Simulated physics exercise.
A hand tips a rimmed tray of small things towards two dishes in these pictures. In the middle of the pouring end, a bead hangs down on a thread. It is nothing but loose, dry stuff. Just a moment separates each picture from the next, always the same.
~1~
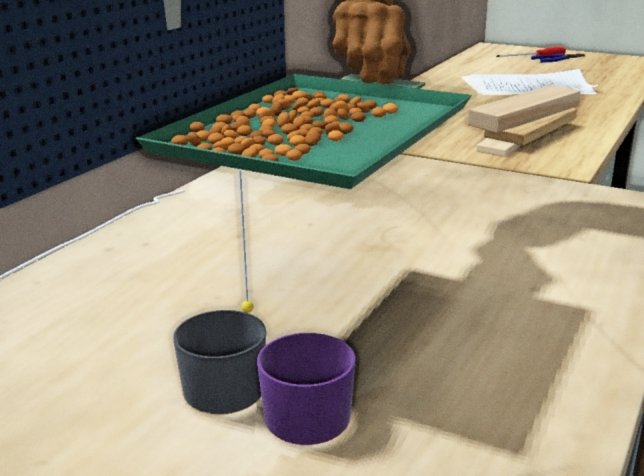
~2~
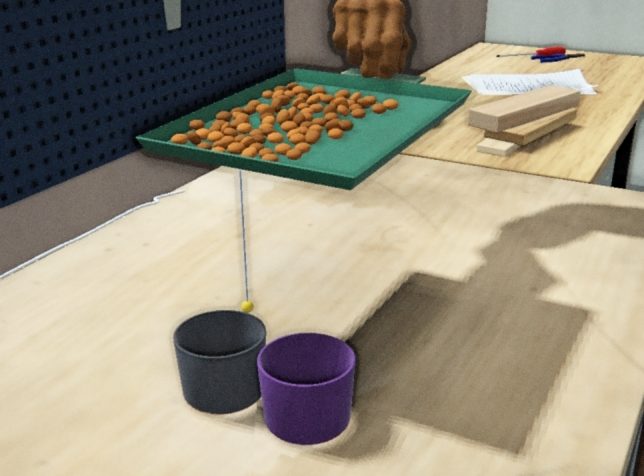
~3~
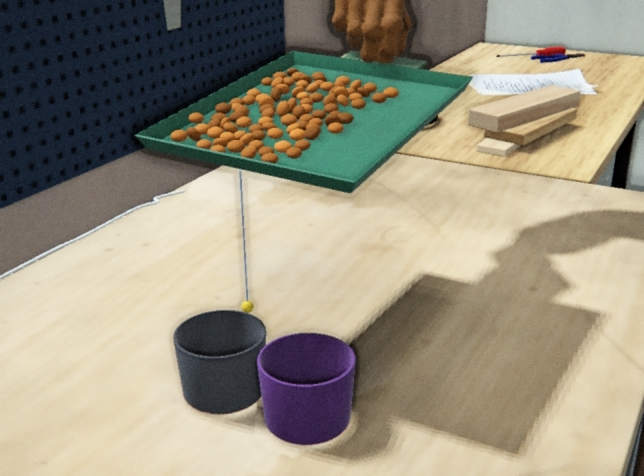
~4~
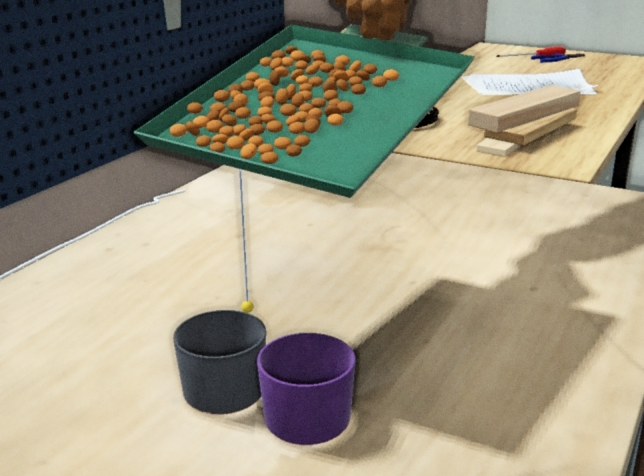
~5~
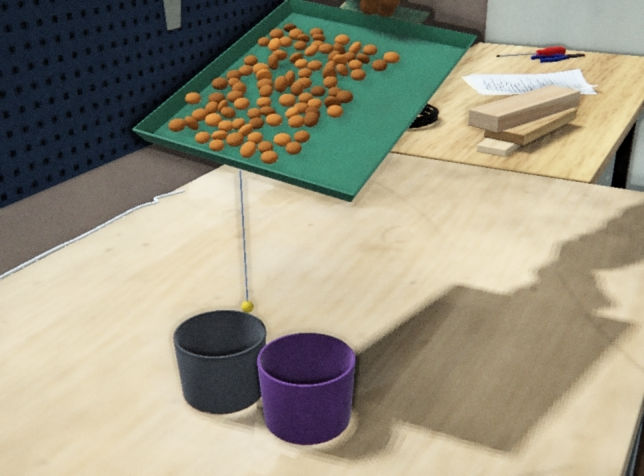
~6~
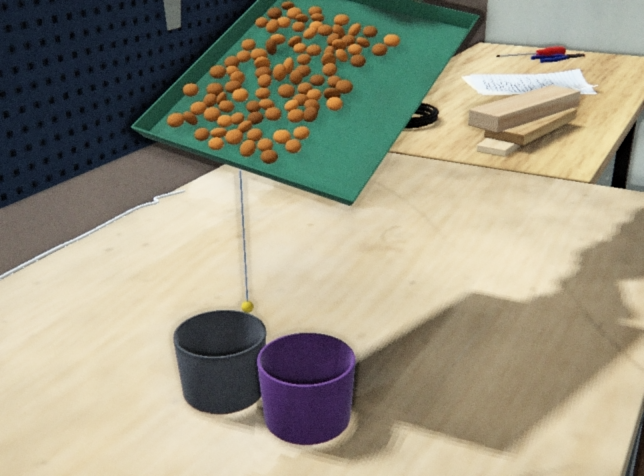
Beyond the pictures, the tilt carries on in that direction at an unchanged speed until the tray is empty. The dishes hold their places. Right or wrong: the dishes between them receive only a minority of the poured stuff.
Right, they get under half.
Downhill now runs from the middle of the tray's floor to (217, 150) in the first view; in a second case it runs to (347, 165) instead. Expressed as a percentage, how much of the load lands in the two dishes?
Lab note: Case 1 near 10 %, case 2 near 40 %.
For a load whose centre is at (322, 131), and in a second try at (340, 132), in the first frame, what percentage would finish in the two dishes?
Close to 60 %, followed by close to 60 %.
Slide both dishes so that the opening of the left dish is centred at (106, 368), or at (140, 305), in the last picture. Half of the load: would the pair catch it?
Earlier try a minority share, later try a minority share.
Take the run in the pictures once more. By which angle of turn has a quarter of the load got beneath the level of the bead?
That happens at around 80°.
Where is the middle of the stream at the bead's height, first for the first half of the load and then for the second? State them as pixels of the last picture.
At (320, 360) for the first part, then at (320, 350) for the others.
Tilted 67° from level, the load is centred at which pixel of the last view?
Somewhere around pixel (286, 171) in the last picture.
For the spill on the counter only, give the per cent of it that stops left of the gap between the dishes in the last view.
It works out at some 20 percent.
Just after the last frame, tray tipped steeply; the larger part on the tray; roughly a quarter in the air.
A moment on, tray tipped past a quarter turn; roughly a quarter in the right dish; about a tenth in the left dish; roughly two thirds outside both; about a tenth in the air.
Further on, tray tipped past a quarter turn; roughly a quarter in the right dish; about a tenth in the left dish; roughly two thirds outside both.
When it is over, tray tipped past a quarter turn; roughly a quarter in the right dish; about a tenth in the left dish; roughly two thirds outside both.
